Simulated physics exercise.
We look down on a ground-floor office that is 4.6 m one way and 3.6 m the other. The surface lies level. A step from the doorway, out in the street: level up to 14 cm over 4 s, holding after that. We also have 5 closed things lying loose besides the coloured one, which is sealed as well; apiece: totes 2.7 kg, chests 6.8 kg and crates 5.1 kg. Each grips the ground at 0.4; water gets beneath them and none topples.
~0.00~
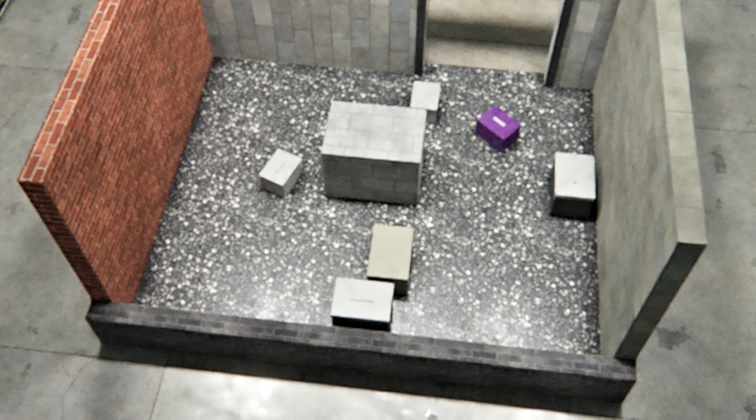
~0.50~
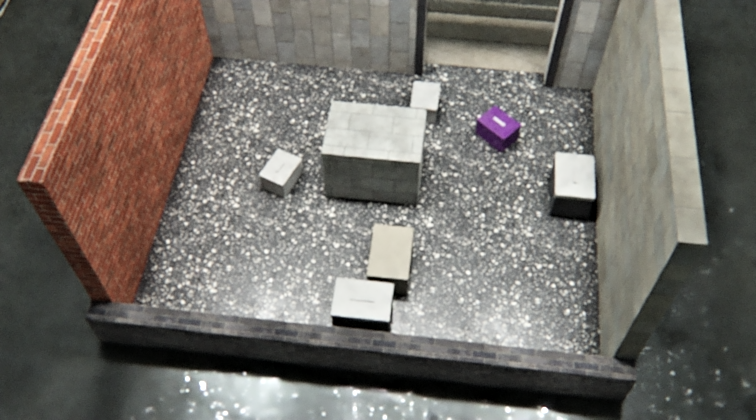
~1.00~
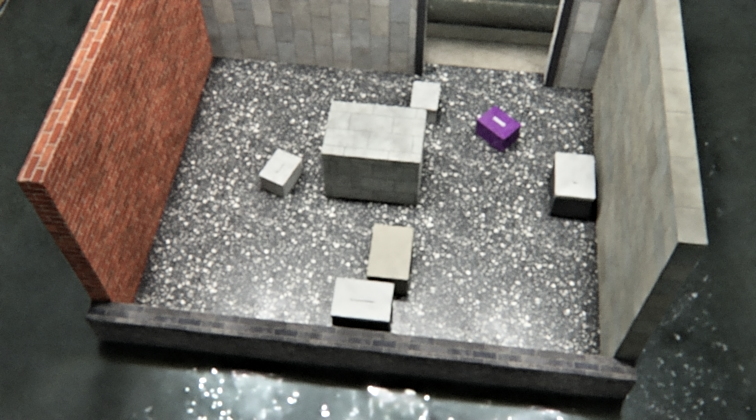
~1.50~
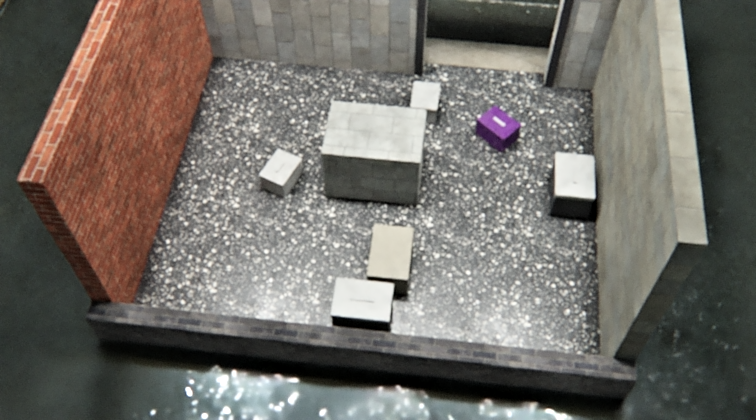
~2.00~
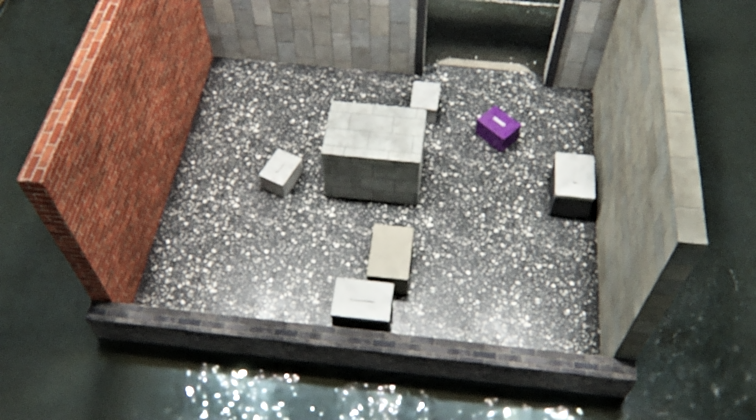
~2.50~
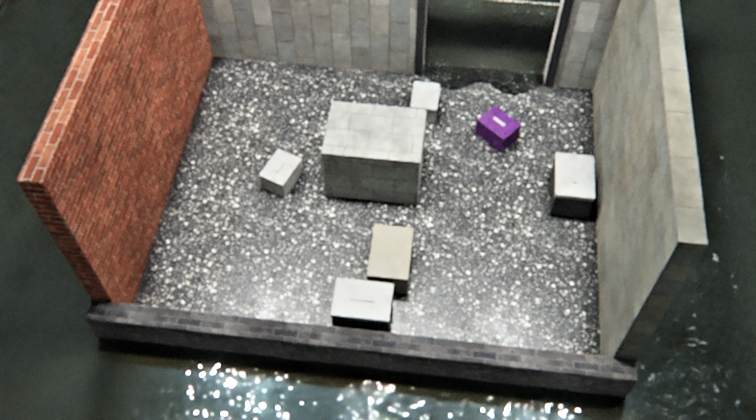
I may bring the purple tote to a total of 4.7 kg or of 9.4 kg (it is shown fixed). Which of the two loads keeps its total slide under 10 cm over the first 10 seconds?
Neither of them is enough.
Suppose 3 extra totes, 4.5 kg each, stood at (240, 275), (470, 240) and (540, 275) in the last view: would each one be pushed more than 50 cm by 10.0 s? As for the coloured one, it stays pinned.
Spot one stays inside, spot two crosses the limit, spot three crosses the limit.
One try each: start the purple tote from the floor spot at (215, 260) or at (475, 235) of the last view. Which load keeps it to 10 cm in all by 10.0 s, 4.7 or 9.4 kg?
The first time the lesser option suffices; the second time both options come up short.
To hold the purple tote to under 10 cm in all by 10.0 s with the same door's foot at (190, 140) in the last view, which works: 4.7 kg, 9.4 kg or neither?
Under that setup, the heavy option is needed.
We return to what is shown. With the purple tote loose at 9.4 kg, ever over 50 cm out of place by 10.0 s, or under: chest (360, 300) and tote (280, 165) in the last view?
In turn: More, short of it.
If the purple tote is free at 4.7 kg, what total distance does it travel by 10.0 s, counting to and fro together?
About 300 cm altogether.
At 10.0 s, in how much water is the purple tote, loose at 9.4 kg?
Close to 8 cm deep.
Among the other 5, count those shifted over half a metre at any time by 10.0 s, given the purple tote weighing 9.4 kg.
Count: 4.
After 3.5 s the purple tote would be 3 cm from its start with 4.7 kg and 0 cm from its start with 9.4 kg; 3 cm of water round it then.
After 4.5 s the purple tote would be 59 cm from its start with 4.7 kg and 17 cm from its start with 9.4 kg; 4 cm of water round it then.
After 7.0 s the purple tote would be 255 cm from its start with 4.7 kg and 101 cm from its start with 9.4 kg; 4 cm of water round it then.
After 10.0 s the purple tote would be 269 cm from its start with 4.7 kg and 142 cm from its start with 9.4 kg; 8 cm of water round it then.
